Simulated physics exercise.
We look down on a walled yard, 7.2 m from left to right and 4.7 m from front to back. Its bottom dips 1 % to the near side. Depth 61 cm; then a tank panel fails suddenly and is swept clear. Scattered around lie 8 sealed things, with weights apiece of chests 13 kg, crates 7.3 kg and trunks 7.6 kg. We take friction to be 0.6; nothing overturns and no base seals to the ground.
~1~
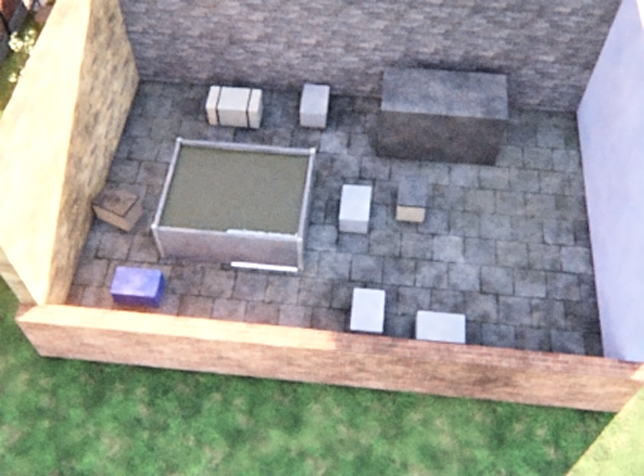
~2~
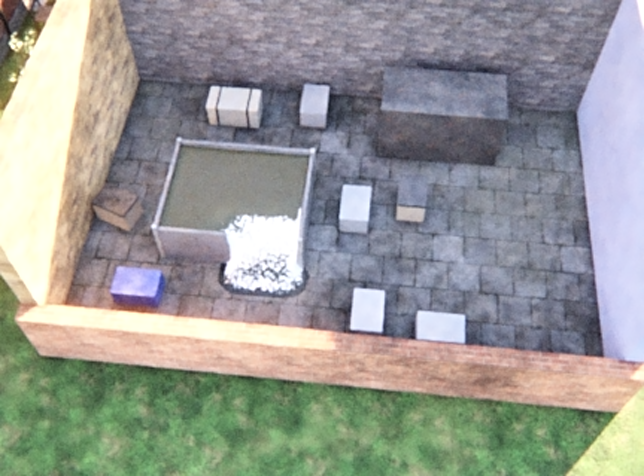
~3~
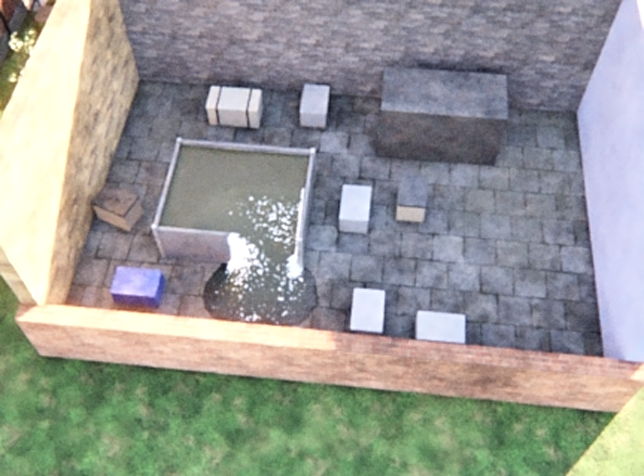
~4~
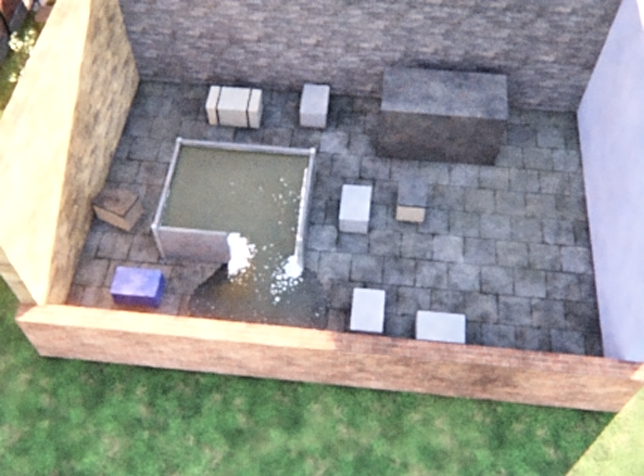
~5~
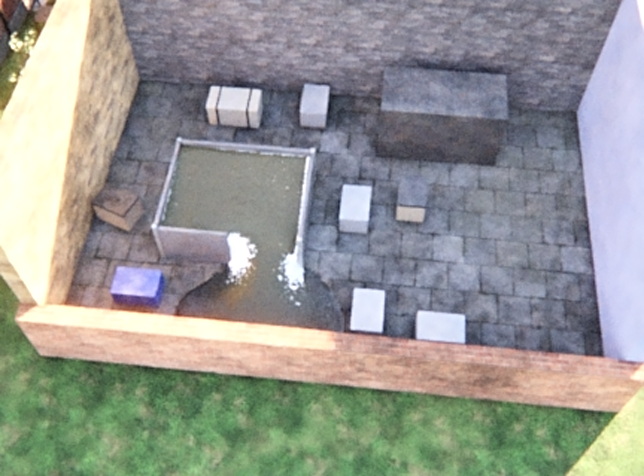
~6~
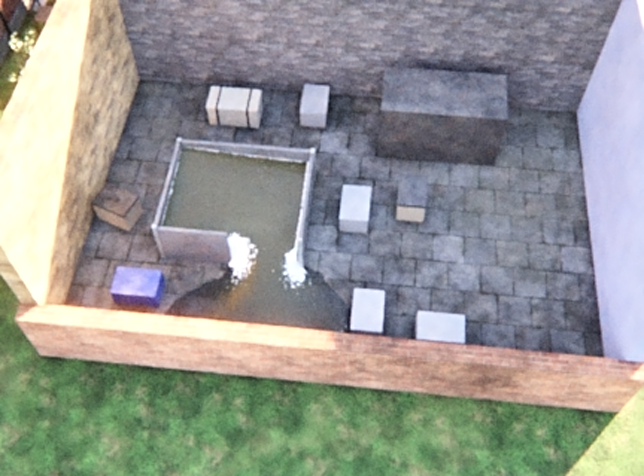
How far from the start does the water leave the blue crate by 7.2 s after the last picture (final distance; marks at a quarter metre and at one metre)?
By then the blue crate is well away.
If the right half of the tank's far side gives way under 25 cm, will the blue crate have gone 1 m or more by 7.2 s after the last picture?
With that failure, the blue crate lands a long way off.
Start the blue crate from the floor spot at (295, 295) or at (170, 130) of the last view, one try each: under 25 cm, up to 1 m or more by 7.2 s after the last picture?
Results, in order: Borne far off, then borne far off.
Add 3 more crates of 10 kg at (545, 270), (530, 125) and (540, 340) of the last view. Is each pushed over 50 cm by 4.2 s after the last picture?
Taking them in the order given: Exceeds it, falls short and exceeds it.
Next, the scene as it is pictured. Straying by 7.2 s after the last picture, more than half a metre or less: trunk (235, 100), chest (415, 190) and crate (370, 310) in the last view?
The first topped the threshold, the second never reached the threshold, and the third topped the threshold.
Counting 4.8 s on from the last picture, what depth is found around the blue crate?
Near 7 cm deep.
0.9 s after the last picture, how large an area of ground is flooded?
Around 9.0 m2 of it.
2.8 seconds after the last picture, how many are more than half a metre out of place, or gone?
It comes to 4.
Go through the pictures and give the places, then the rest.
In the first frame, the blue crate at (136, 281), on the bottom; 2.8 m2 under water; 0 of 8 have shifted.
In the second frame, the blue crate at (136, 281), on the bottom; 3.4 m2 under water; 0 of 8 have shifted.
In the third frame, the blue crate at (136, 281), on the bottom; 4.1 m2 under water; 0 of 8 have shifted.
In the fourth frame, the blue crate at (136, 281), on the bottom; 4.8 m2 under water; 0 of 8 have shifted.
In the fifth frame, the blue crate at (136, 281) rests on the ground; water covers 5.1 m2; 0 of 8 have shifted.
In the sixth frame, the blue crate at (136, 281) rests on the ground; 5.3 m2 under water; 0 of 8 have shifted.
Then, 0.9 s after the last picture the blue crate is near (132, 266), 0.2 m from its start, aground; 0 afloat.
Then, 2.8 s after the last picture the blue crate is near (153, 196), 1.4 m from its start, afloat; 2 afloat.
Then, 4.8 s after the last picture the blue crate is near (142, 152), 2.2 m from its start, afloat; 2 afloat.
Then, 7.2 s after the last picture the blue crate is near (172, 88), 3.5 m from its start, afloat; 5 afloat.
